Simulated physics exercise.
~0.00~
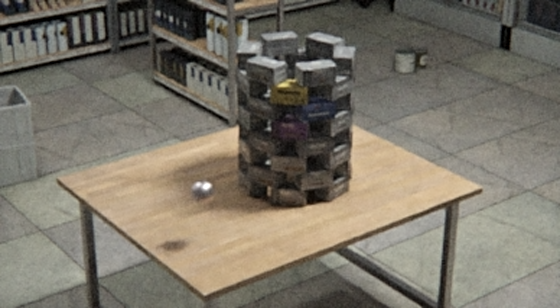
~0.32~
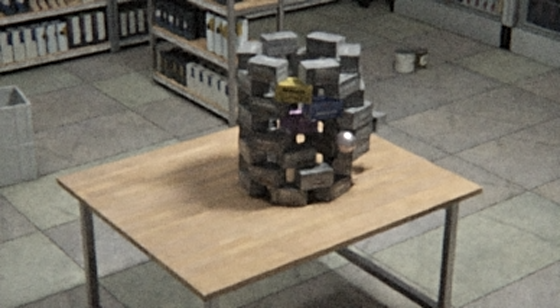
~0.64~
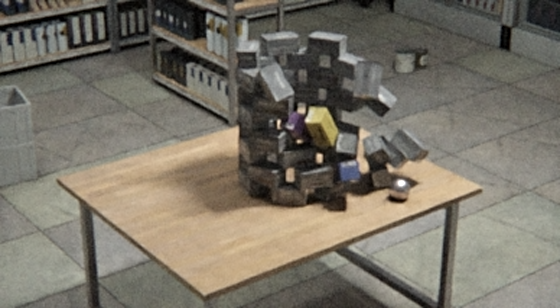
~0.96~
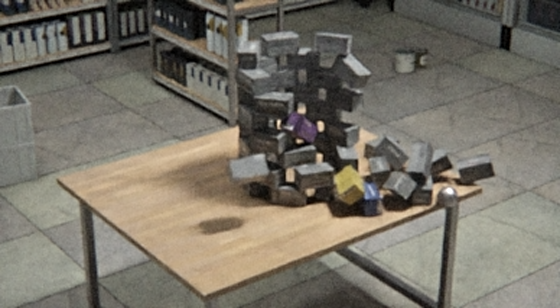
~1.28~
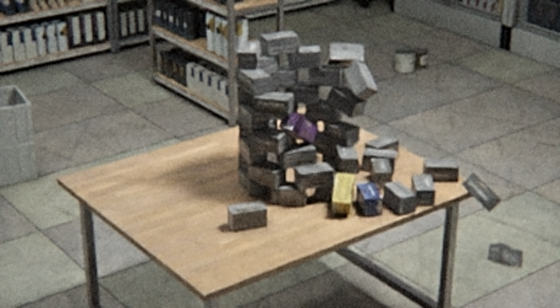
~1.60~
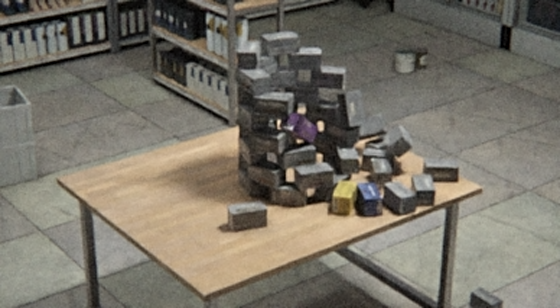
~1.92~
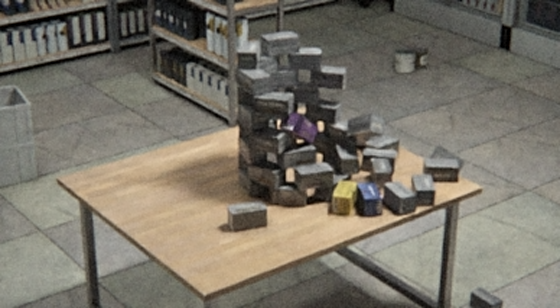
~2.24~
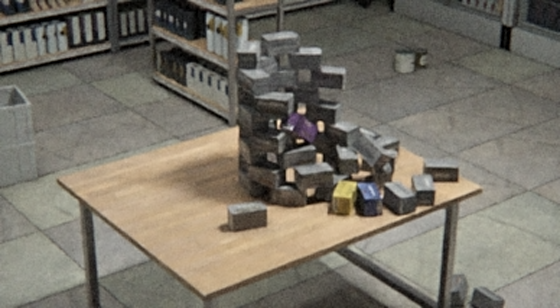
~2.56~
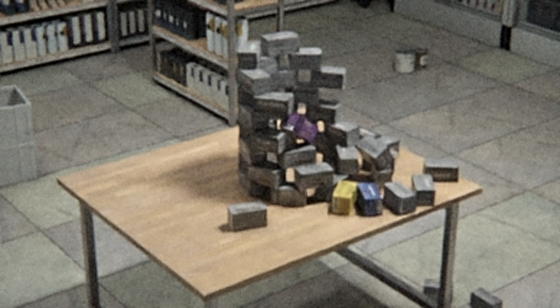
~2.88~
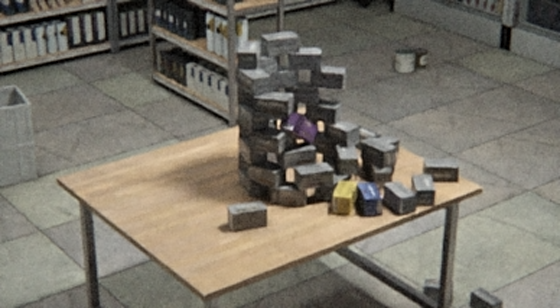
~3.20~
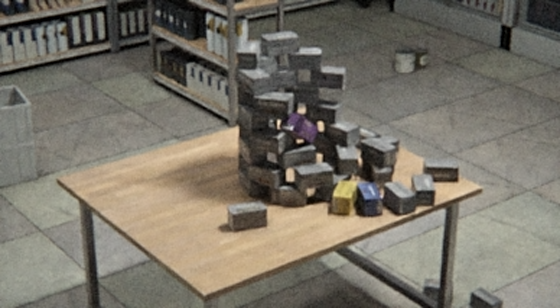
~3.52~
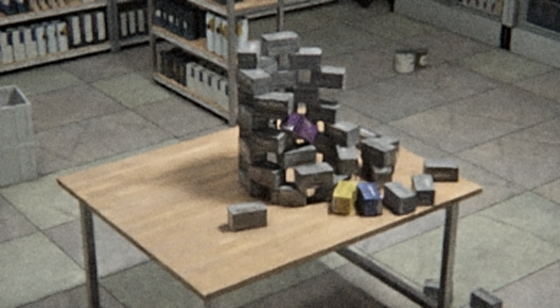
Ring-shaped tower of dark packets partly collapsing as a steel ball strikes it, spilling blocks rightward, leaving a jagged section standing.
